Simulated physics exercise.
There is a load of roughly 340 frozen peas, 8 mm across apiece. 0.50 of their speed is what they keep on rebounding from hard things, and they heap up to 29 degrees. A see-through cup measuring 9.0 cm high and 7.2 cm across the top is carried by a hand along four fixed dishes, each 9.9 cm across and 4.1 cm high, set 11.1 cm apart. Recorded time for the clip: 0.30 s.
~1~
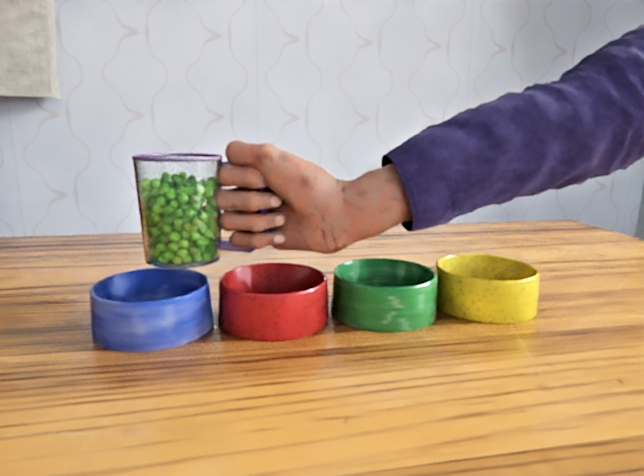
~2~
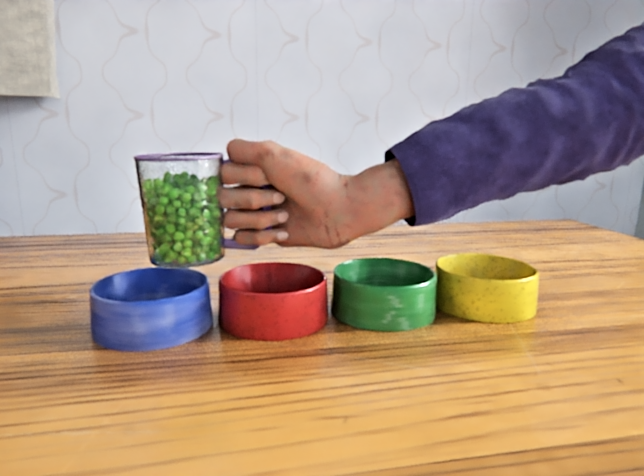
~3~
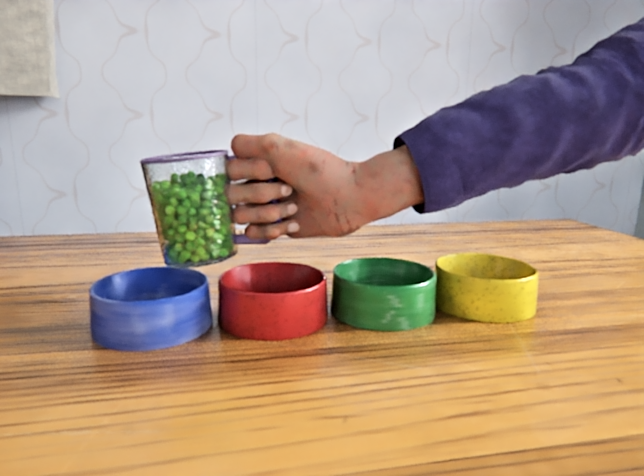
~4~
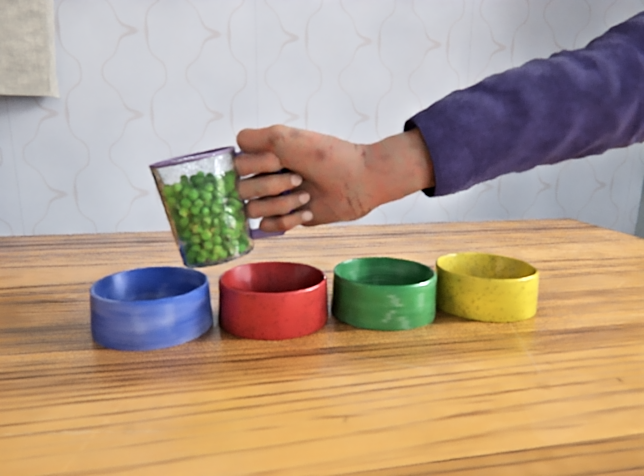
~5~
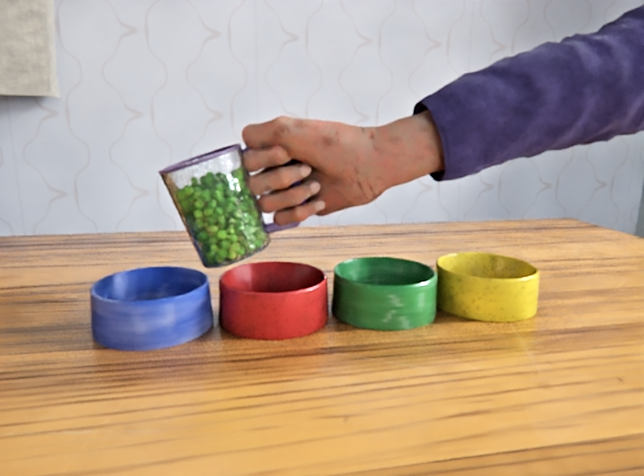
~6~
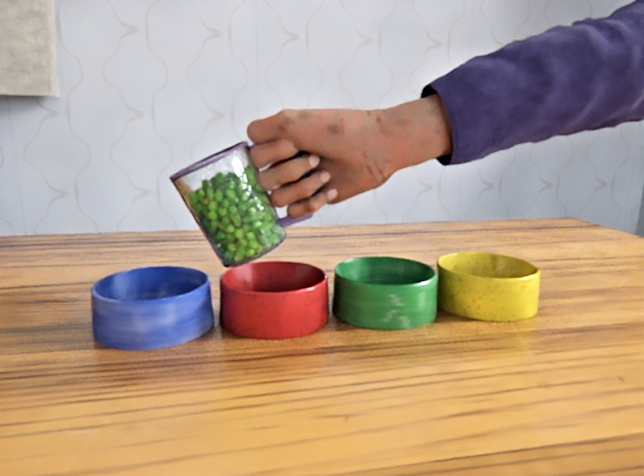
A hand in a purple sleeve, reaching in from the right, holds a clear cup of green peas above the left end of a wooden table, seen from the front and slightly above against a pale patterned wall. Blue, red, green and yellow dishes stand in a row from left to right. The hand moves the cup slightly rightward while gradually tilting it left, and the camera stays still.
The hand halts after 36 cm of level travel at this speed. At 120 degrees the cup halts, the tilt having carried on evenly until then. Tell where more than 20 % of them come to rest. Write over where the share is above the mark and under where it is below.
Red: Under; blue: Under; green: Over; yellow: Under; counter: Under.
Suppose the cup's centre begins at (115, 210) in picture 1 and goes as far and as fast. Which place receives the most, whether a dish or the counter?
Red.
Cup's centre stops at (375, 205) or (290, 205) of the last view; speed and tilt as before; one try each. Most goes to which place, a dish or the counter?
Try 1 - red; try 2 - red.
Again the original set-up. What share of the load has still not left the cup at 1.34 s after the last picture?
Some 0 per cent.
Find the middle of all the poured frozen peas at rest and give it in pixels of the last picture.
Roughly (380, 293).
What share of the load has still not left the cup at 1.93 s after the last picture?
I'd say close to 0 per cent.
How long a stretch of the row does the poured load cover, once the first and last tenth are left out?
The stretch is around 10 cm long.
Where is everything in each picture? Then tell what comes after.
In the first frame, cup at (181, 209), tilt 0 degrees, lip at (134, 157), moved 0.0 cm; middle of the pieces at (178, 218); blue dish at (152, 284); red dish at (274, 278); green dish at (385, 272); yellow dish at (486, 267).
In the second frame, cup at (184, 208), tilt 2 degrees, lip at (136, 158), moved 0.3 cm; middle of the pieces at (182, 217).
In the third frame, cup at (193, 207), tilt 6 degrees, lip at (142, 161), moved 1.1 cm; middle of the pieces at (192, 217).
In the fourth frame, cup at (206, 207), tilt 12 degrees, lip at (151, 166), moved 2.2 cm; middle of the pieces at (206, 216).
In the fifth frame, cup at (219, 207), tilt 19 degrees, lip at (160, 172), moved 3.3 cm; middle of the pieces at (220, 216).
In the sixth frame, cup at (232, 206), tilt 25 degrees, lip at (171, 178), moved 4.4 cm; middle of the pieces at (234, 215); blue dish at (152, 283); red dish at (274, 276); green dish at (385, 270); yellow dish at (487, 265).
Then, 0.80 s after the last picture, tilt 106 degrees; cup holds 85 %, red 10 %.
Then, 1.34 s after the last picture, tilt 120 degrees; cup holds 0 %, red 10 %, green 85 %.
Then, 1.93 s after the last picture, tilt 120 degrees; cup holds 0 %, red 10 %, green 85 %.
In the end, red 10 %, blue 0 %, green 85 %, yellow 0 %, counter 5 %.
